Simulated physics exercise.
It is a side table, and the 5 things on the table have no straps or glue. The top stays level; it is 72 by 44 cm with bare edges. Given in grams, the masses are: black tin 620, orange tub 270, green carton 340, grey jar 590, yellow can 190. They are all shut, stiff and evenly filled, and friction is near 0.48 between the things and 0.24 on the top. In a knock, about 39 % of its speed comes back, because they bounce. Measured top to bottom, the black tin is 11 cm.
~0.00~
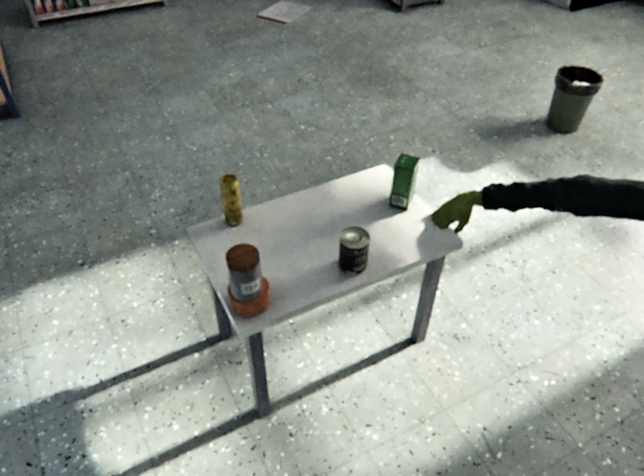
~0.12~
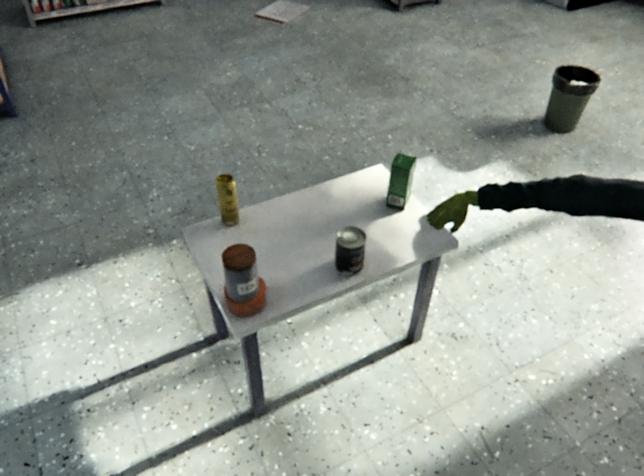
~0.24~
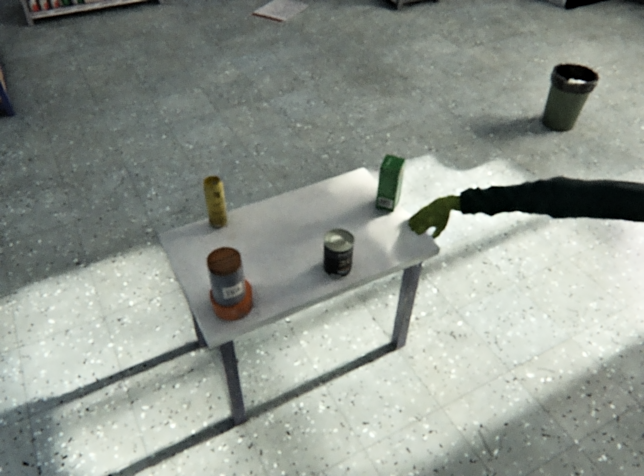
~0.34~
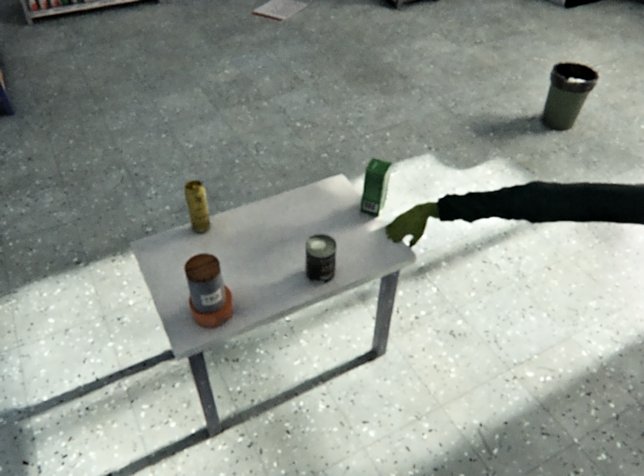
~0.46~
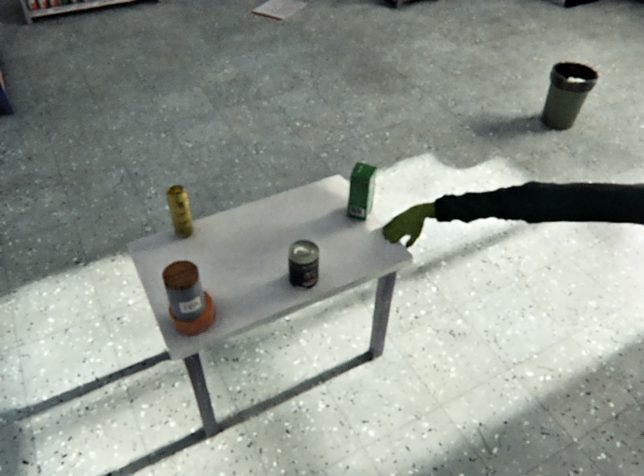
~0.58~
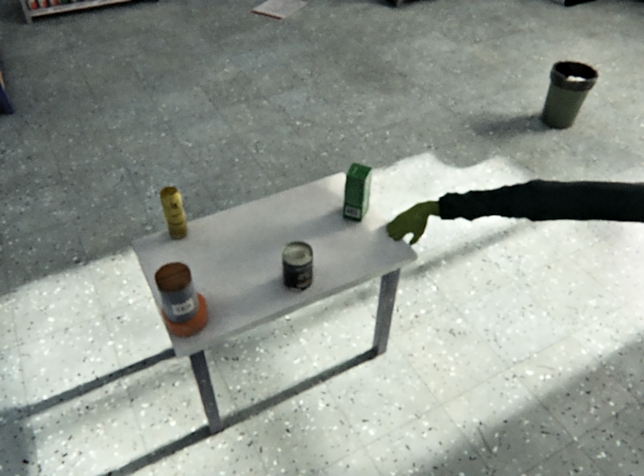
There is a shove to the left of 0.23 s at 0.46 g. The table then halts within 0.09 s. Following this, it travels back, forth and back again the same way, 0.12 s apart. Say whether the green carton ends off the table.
It ends on the tabletop.
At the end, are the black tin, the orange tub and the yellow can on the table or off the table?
Well, the black tin does not come off, the orange tub does come off, and the yellow can does not come off.
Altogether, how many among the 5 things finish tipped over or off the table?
It comes to 3.
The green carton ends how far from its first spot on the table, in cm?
Roughly 10 cm.
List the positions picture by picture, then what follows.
The first frame shows green carton (404, 182); black tin (354, 251).
The second frame shows table shifted 1 cm; grey jar (241, 273); yellow can (228, 201).
The third frame shows table shifted 7 cm; green carton (390, 184) moved 3 cm; black tin (338, 254) moved 3 cm.
The fourth frame shows table shifted 16 cm; green carton (376, 188) moved 7 cm; grey jar (206, 284) moved 7 cm.
The fifth frame shows table shifted 17 cm; green carton (362, 192) moved 3 cm; black tin (304, 266) moved 2 cm.
The sixth frame shows table shifted 15 cm; green carton (357, 193); grey jar (178, 293).
After 0.98 s, orange tub and grey jar now off the table; green carton moved 6 cm near (382, 184); yellow can moved 7 cm.
After 1.28 s, table shifted 17 cm.
After 1.68 s, yellow can now off the table; green carton moved 14 cm near (362, 191); black tin moved 14 cm.
In the end (2.9 s), off the table, orange tub and grey jar; toppled on the table, yellow can; not toppled but over 5 cm from the start, black tin and green carton. In the last view, green carton near (373, 187).
